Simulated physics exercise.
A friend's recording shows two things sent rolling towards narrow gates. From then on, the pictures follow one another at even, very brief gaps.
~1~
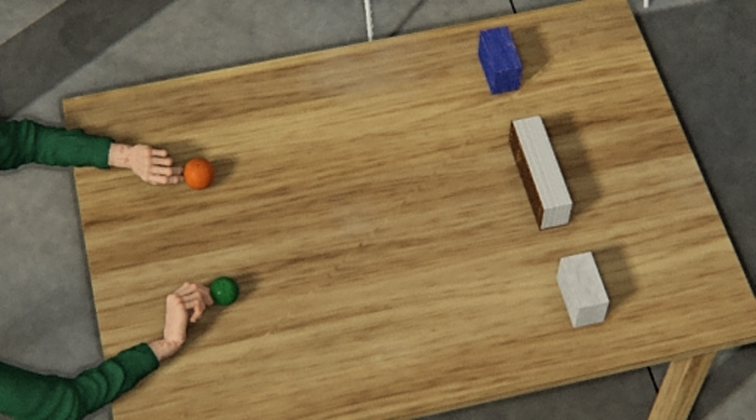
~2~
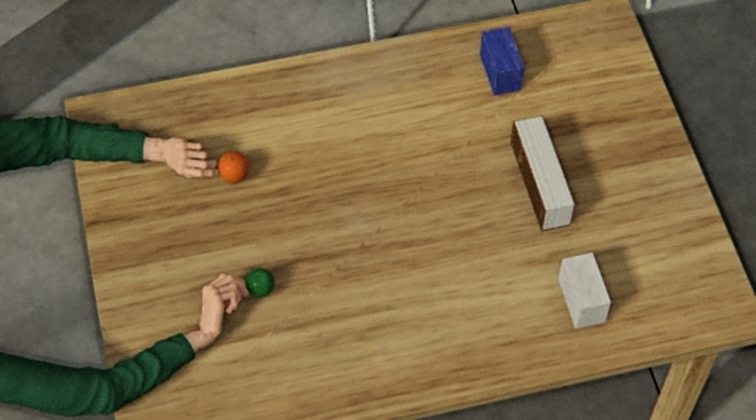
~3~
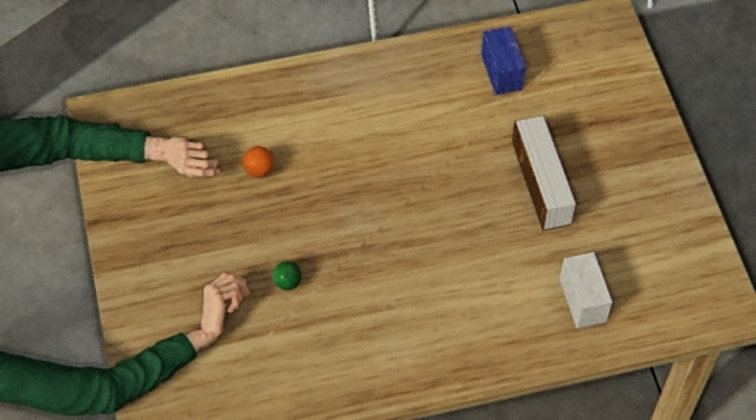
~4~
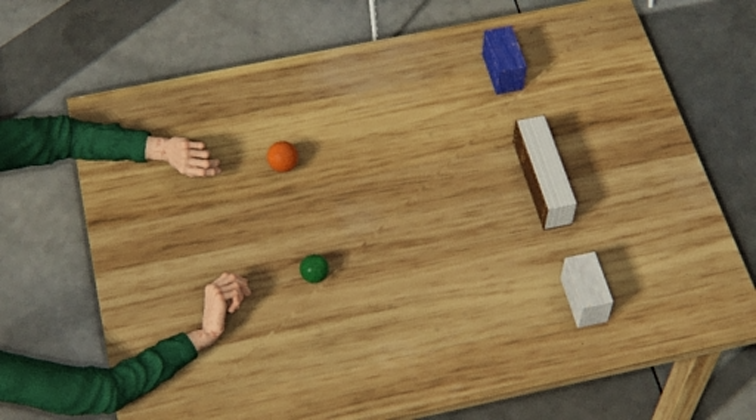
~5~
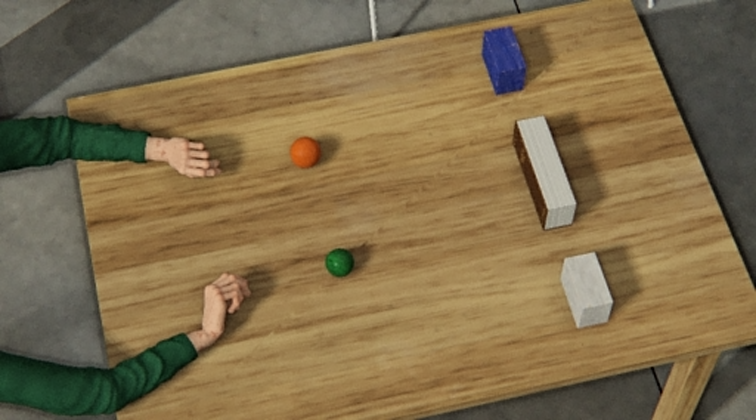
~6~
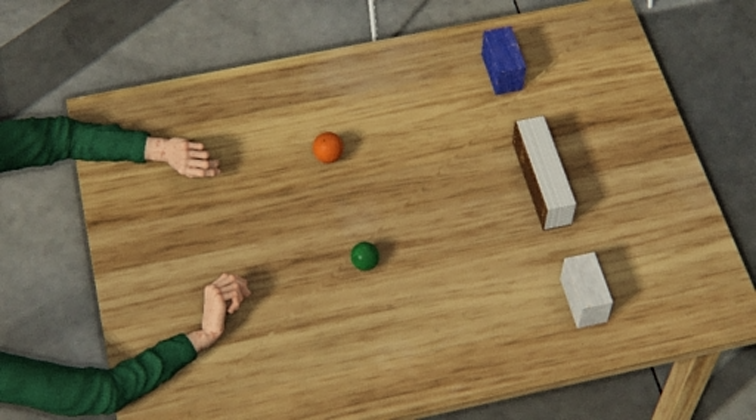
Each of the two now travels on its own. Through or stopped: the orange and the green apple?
Orange: Through. Green apple: Stopped.
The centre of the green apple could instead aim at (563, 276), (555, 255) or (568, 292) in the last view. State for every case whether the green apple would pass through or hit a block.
It runs into a block, then slips through, then runs into a block.
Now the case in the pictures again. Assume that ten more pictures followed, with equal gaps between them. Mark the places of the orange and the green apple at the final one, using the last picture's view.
I'd put the first around (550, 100) and the other around (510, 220).
Then, 0.40 s later than the last frame, orange heading on near (552, 101); green apple coming back near (511, 215).
Then, 1.02 s later than the last frame, orange heading on; green apple coming back near (473, 209).
When it is over, the orange rolls through; the green apple bounces off.
